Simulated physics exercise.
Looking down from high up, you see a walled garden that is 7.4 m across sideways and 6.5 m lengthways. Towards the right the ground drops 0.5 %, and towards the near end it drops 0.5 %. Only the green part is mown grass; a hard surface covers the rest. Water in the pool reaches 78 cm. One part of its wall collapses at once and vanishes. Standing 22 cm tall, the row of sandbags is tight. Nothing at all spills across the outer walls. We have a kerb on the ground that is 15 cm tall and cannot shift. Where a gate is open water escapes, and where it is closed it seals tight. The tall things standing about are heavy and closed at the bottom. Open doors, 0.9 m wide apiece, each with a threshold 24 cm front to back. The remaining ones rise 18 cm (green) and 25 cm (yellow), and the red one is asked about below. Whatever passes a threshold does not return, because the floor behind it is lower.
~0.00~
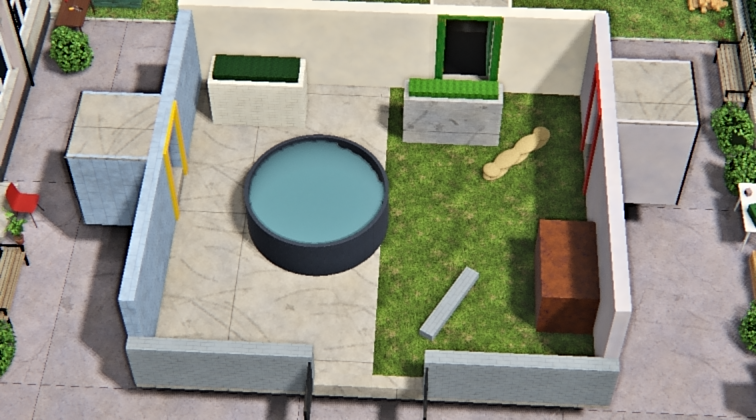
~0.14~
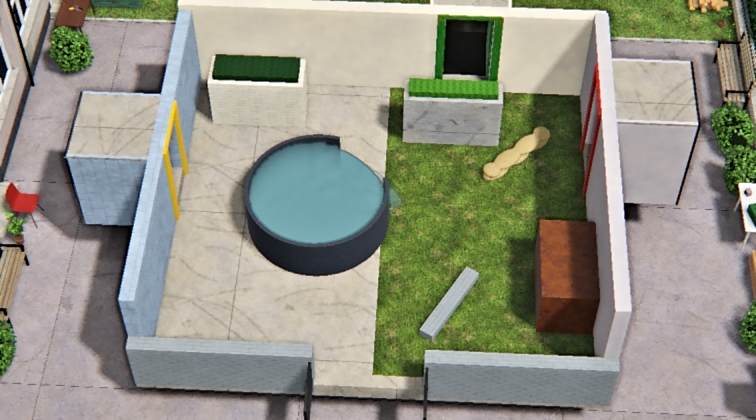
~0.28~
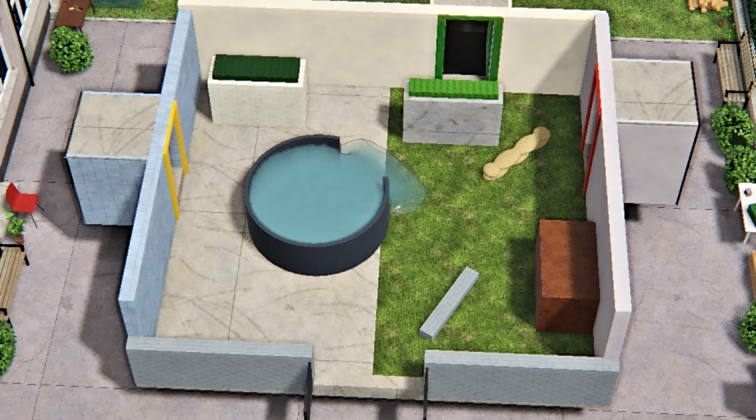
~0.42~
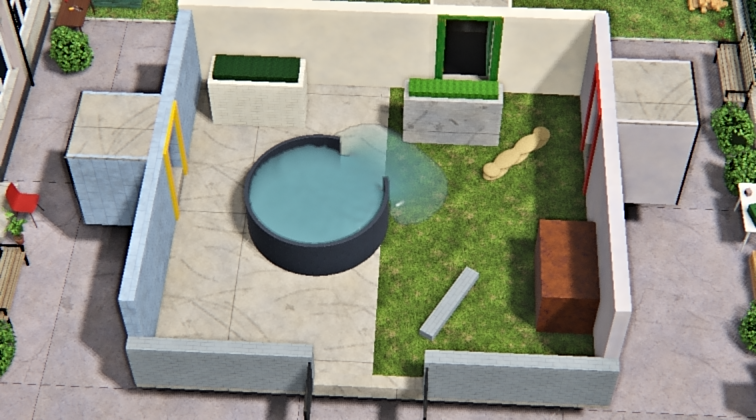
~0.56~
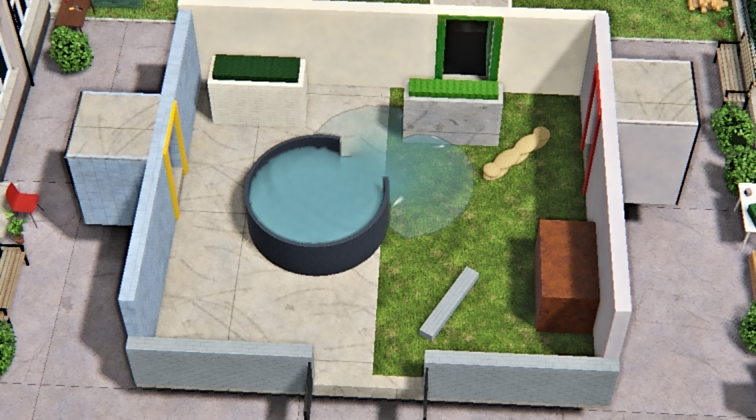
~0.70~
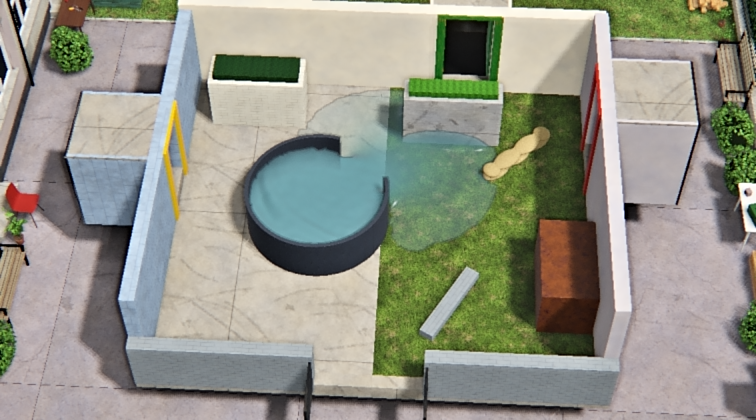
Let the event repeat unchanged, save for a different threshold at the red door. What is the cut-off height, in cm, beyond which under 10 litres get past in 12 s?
The cut-off lies near 13 cm.
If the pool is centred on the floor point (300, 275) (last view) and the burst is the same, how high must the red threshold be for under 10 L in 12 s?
In that case about 16 cm.
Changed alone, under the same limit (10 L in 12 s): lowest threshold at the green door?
About 14.0 cm at green.
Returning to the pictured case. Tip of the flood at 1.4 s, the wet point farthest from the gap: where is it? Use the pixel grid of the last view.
(553, 122).
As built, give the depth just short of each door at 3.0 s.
Depths in cm: Green 8, yellow 0, red 12.
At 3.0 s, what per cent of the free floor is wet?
Roughly 45 percent of the floor.
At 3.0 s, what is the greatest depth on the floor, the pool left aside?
Max depth: Around 34 cm.
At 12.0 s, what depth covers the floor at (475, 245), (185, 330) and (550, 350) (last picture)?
Depth: About 9, 10, 11 cm.
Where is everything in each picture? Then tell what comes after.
The first picture shows the pool at (317, 191) is whole and still, 78 cm deep; the red door at (591, 135) is dry.
In the second picture, the gap is on the far side, the front 0.3 m out at (398, 201); the back of the pool holds 78 cm.
In the third picture, water pours out on the far side and has run 0.8 m, to (422, 190); about 11 cm deep outside, 78 cm at the back.
In the fourth picture, water pours out on the far side and has run 1.3 m, to (396, 134); about 8 cm deep outside, 78 cm at the back.
In the fifth picture, the gap is on the far side, the front 1.9 m out at (455, 146); the back of the pool holds 76 cm.
In the sixth picture, water pours out on the far side and has run 2.4 m, to (490, 148); about 5 cm deep outside, 69 cm at the back; the red door at (591, 135), 4.0 m from the gap, is still 1.7 m from the nearest water.
After 1.4 s water covers 25 % of the floor, deepest (44 cm) near (411, 144); it has not reached the red door.
After 3.0 s water covers 45 % of the floor, deepest (34 cm) near (203, 79); 12 cm at the red door, 0 litres in over its 24 cm threshold.
After 12.0 s water covers 95 % of the floor, deepest (12 cm) near (579, 252); 10 cm at the red door, 0 litres in over its 24 cm threshold.
At the red door as built, the water arrived by 1.9 s and peaked near 17 cm at 4.0 s.
With a threshold of 11.5 cm, 18 litres would have come in within the 12 s; with 15.5 cm, 2 litres. So under 10 litres takes about 13 cm.
